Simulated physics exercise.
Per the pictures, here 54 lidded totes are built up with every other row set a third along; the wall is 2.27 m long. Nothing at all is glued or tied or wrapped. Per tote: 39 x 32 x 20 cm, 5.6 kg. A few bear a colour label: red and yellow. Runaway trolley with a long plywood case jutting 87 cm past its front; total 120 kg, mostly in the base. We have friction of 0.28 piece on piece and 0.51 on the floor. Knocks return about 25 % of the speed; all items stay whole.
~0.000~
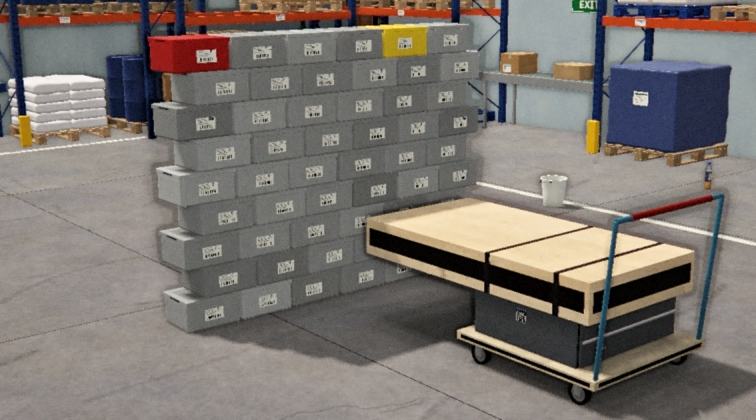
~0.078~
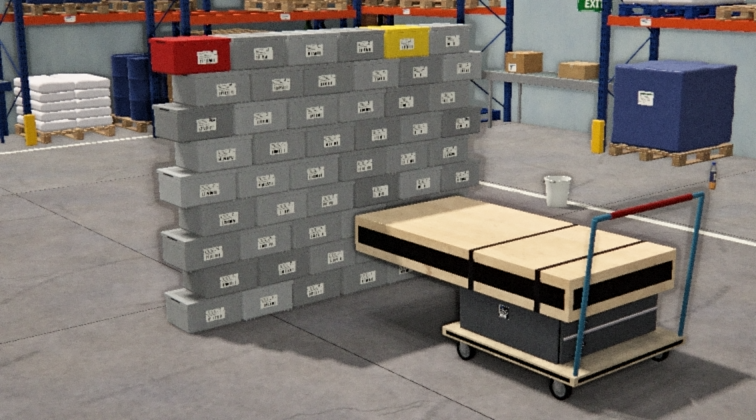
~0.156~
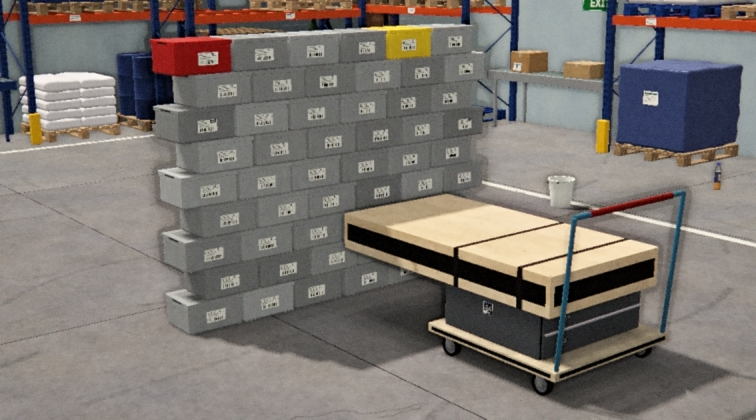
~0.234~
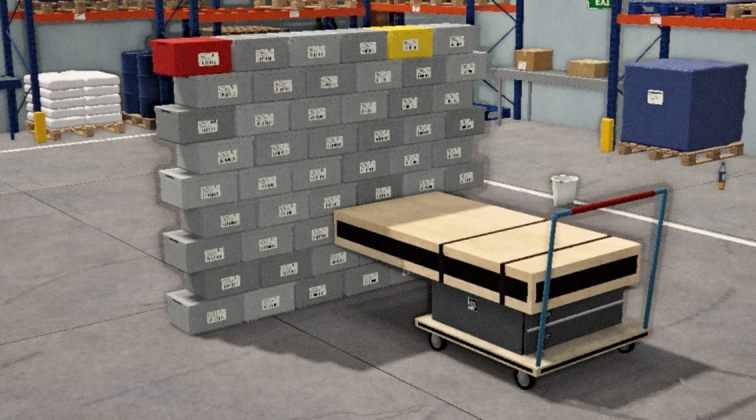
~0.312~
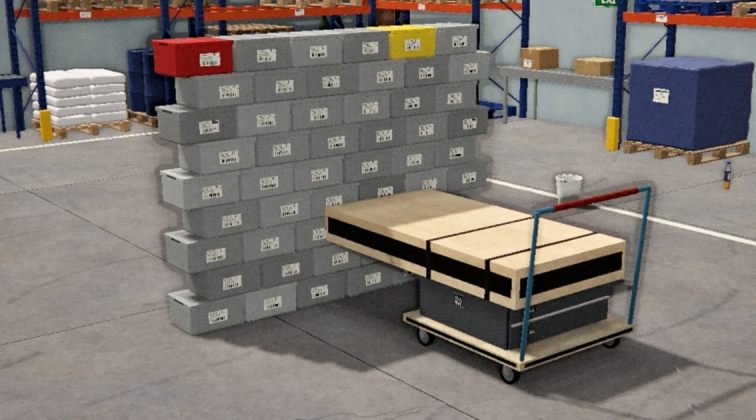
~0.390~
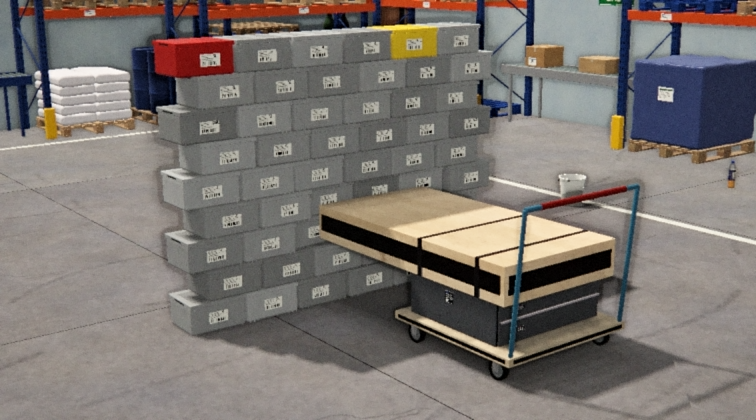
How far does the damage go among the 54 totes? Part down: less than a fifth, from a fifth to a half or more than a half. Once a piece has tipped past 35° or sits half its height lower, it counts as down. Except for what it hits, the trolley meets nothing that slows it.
The share that ends down is below one fifth.
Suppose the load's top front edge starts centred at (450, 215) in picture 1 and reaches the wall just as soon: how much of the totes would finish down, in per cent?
About 10 per cent would be down.
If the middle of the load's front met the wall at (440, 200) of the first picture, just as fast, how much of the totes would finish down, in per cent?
Roughly 50 per cent would be down.
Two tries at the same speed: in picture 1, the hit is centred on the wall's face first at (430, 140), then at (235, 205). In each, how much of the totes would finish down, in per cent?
You'd see about 40 per cent down, then about 40 per cent.
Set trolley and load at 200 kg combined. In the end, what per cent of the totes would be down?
About 70 %.
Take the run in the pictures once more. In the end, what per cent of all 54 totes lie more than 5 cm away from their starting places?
Result: 35 per cent.
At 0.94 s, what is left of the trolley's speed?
About 0.0 m/s.
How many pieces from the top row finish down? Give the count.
Exactly 0.
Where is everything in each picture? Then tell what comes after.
In the first picture (pixels give the middle of a visible side; the camera moves round a little), load (373, 230) 51 cm short of the wall; yellow tote (407, 42); red tote (203, 55); none has stirred.
Load (361, 228) 38 cm short of the wall; red tote (204, 57), in the second picture.
Load (350, 225) 25 cm short of the wall; red tote (204, 58), in the third picture.
Load (339, 222) 13 cm short of the wall; red tote (205, 59), in the fourth picture.
Load (330, 219) just touching; yellow tote (415, 44), in the fifth picture.
Load (324, 217) 8 cm into the wall's line; yellow tote (417, 43); red tote (206, 59); movement in 8 of them, in the sixth picture.
After 0.50 s, load 16 cm past the wall's line, still rolling; none of the 54 totes down, 26 disturbed; yellow tote 19 mm from its place.
After 0.94 s, load 21 cm past the wall's line, stopped; none of the 54 totes down, 33 disturbed; yellow tote 8 cm from its place.
In the end (1.9 s), load 19 cm past the wall's line, stopped; none of the 54 totes down, 29 disturbed; red tote unmoved; yellow tote 48 mm from its place. That is 0 per cent. From the last view, middles, red tote near (194, 57), yellow tote near (398, 42).
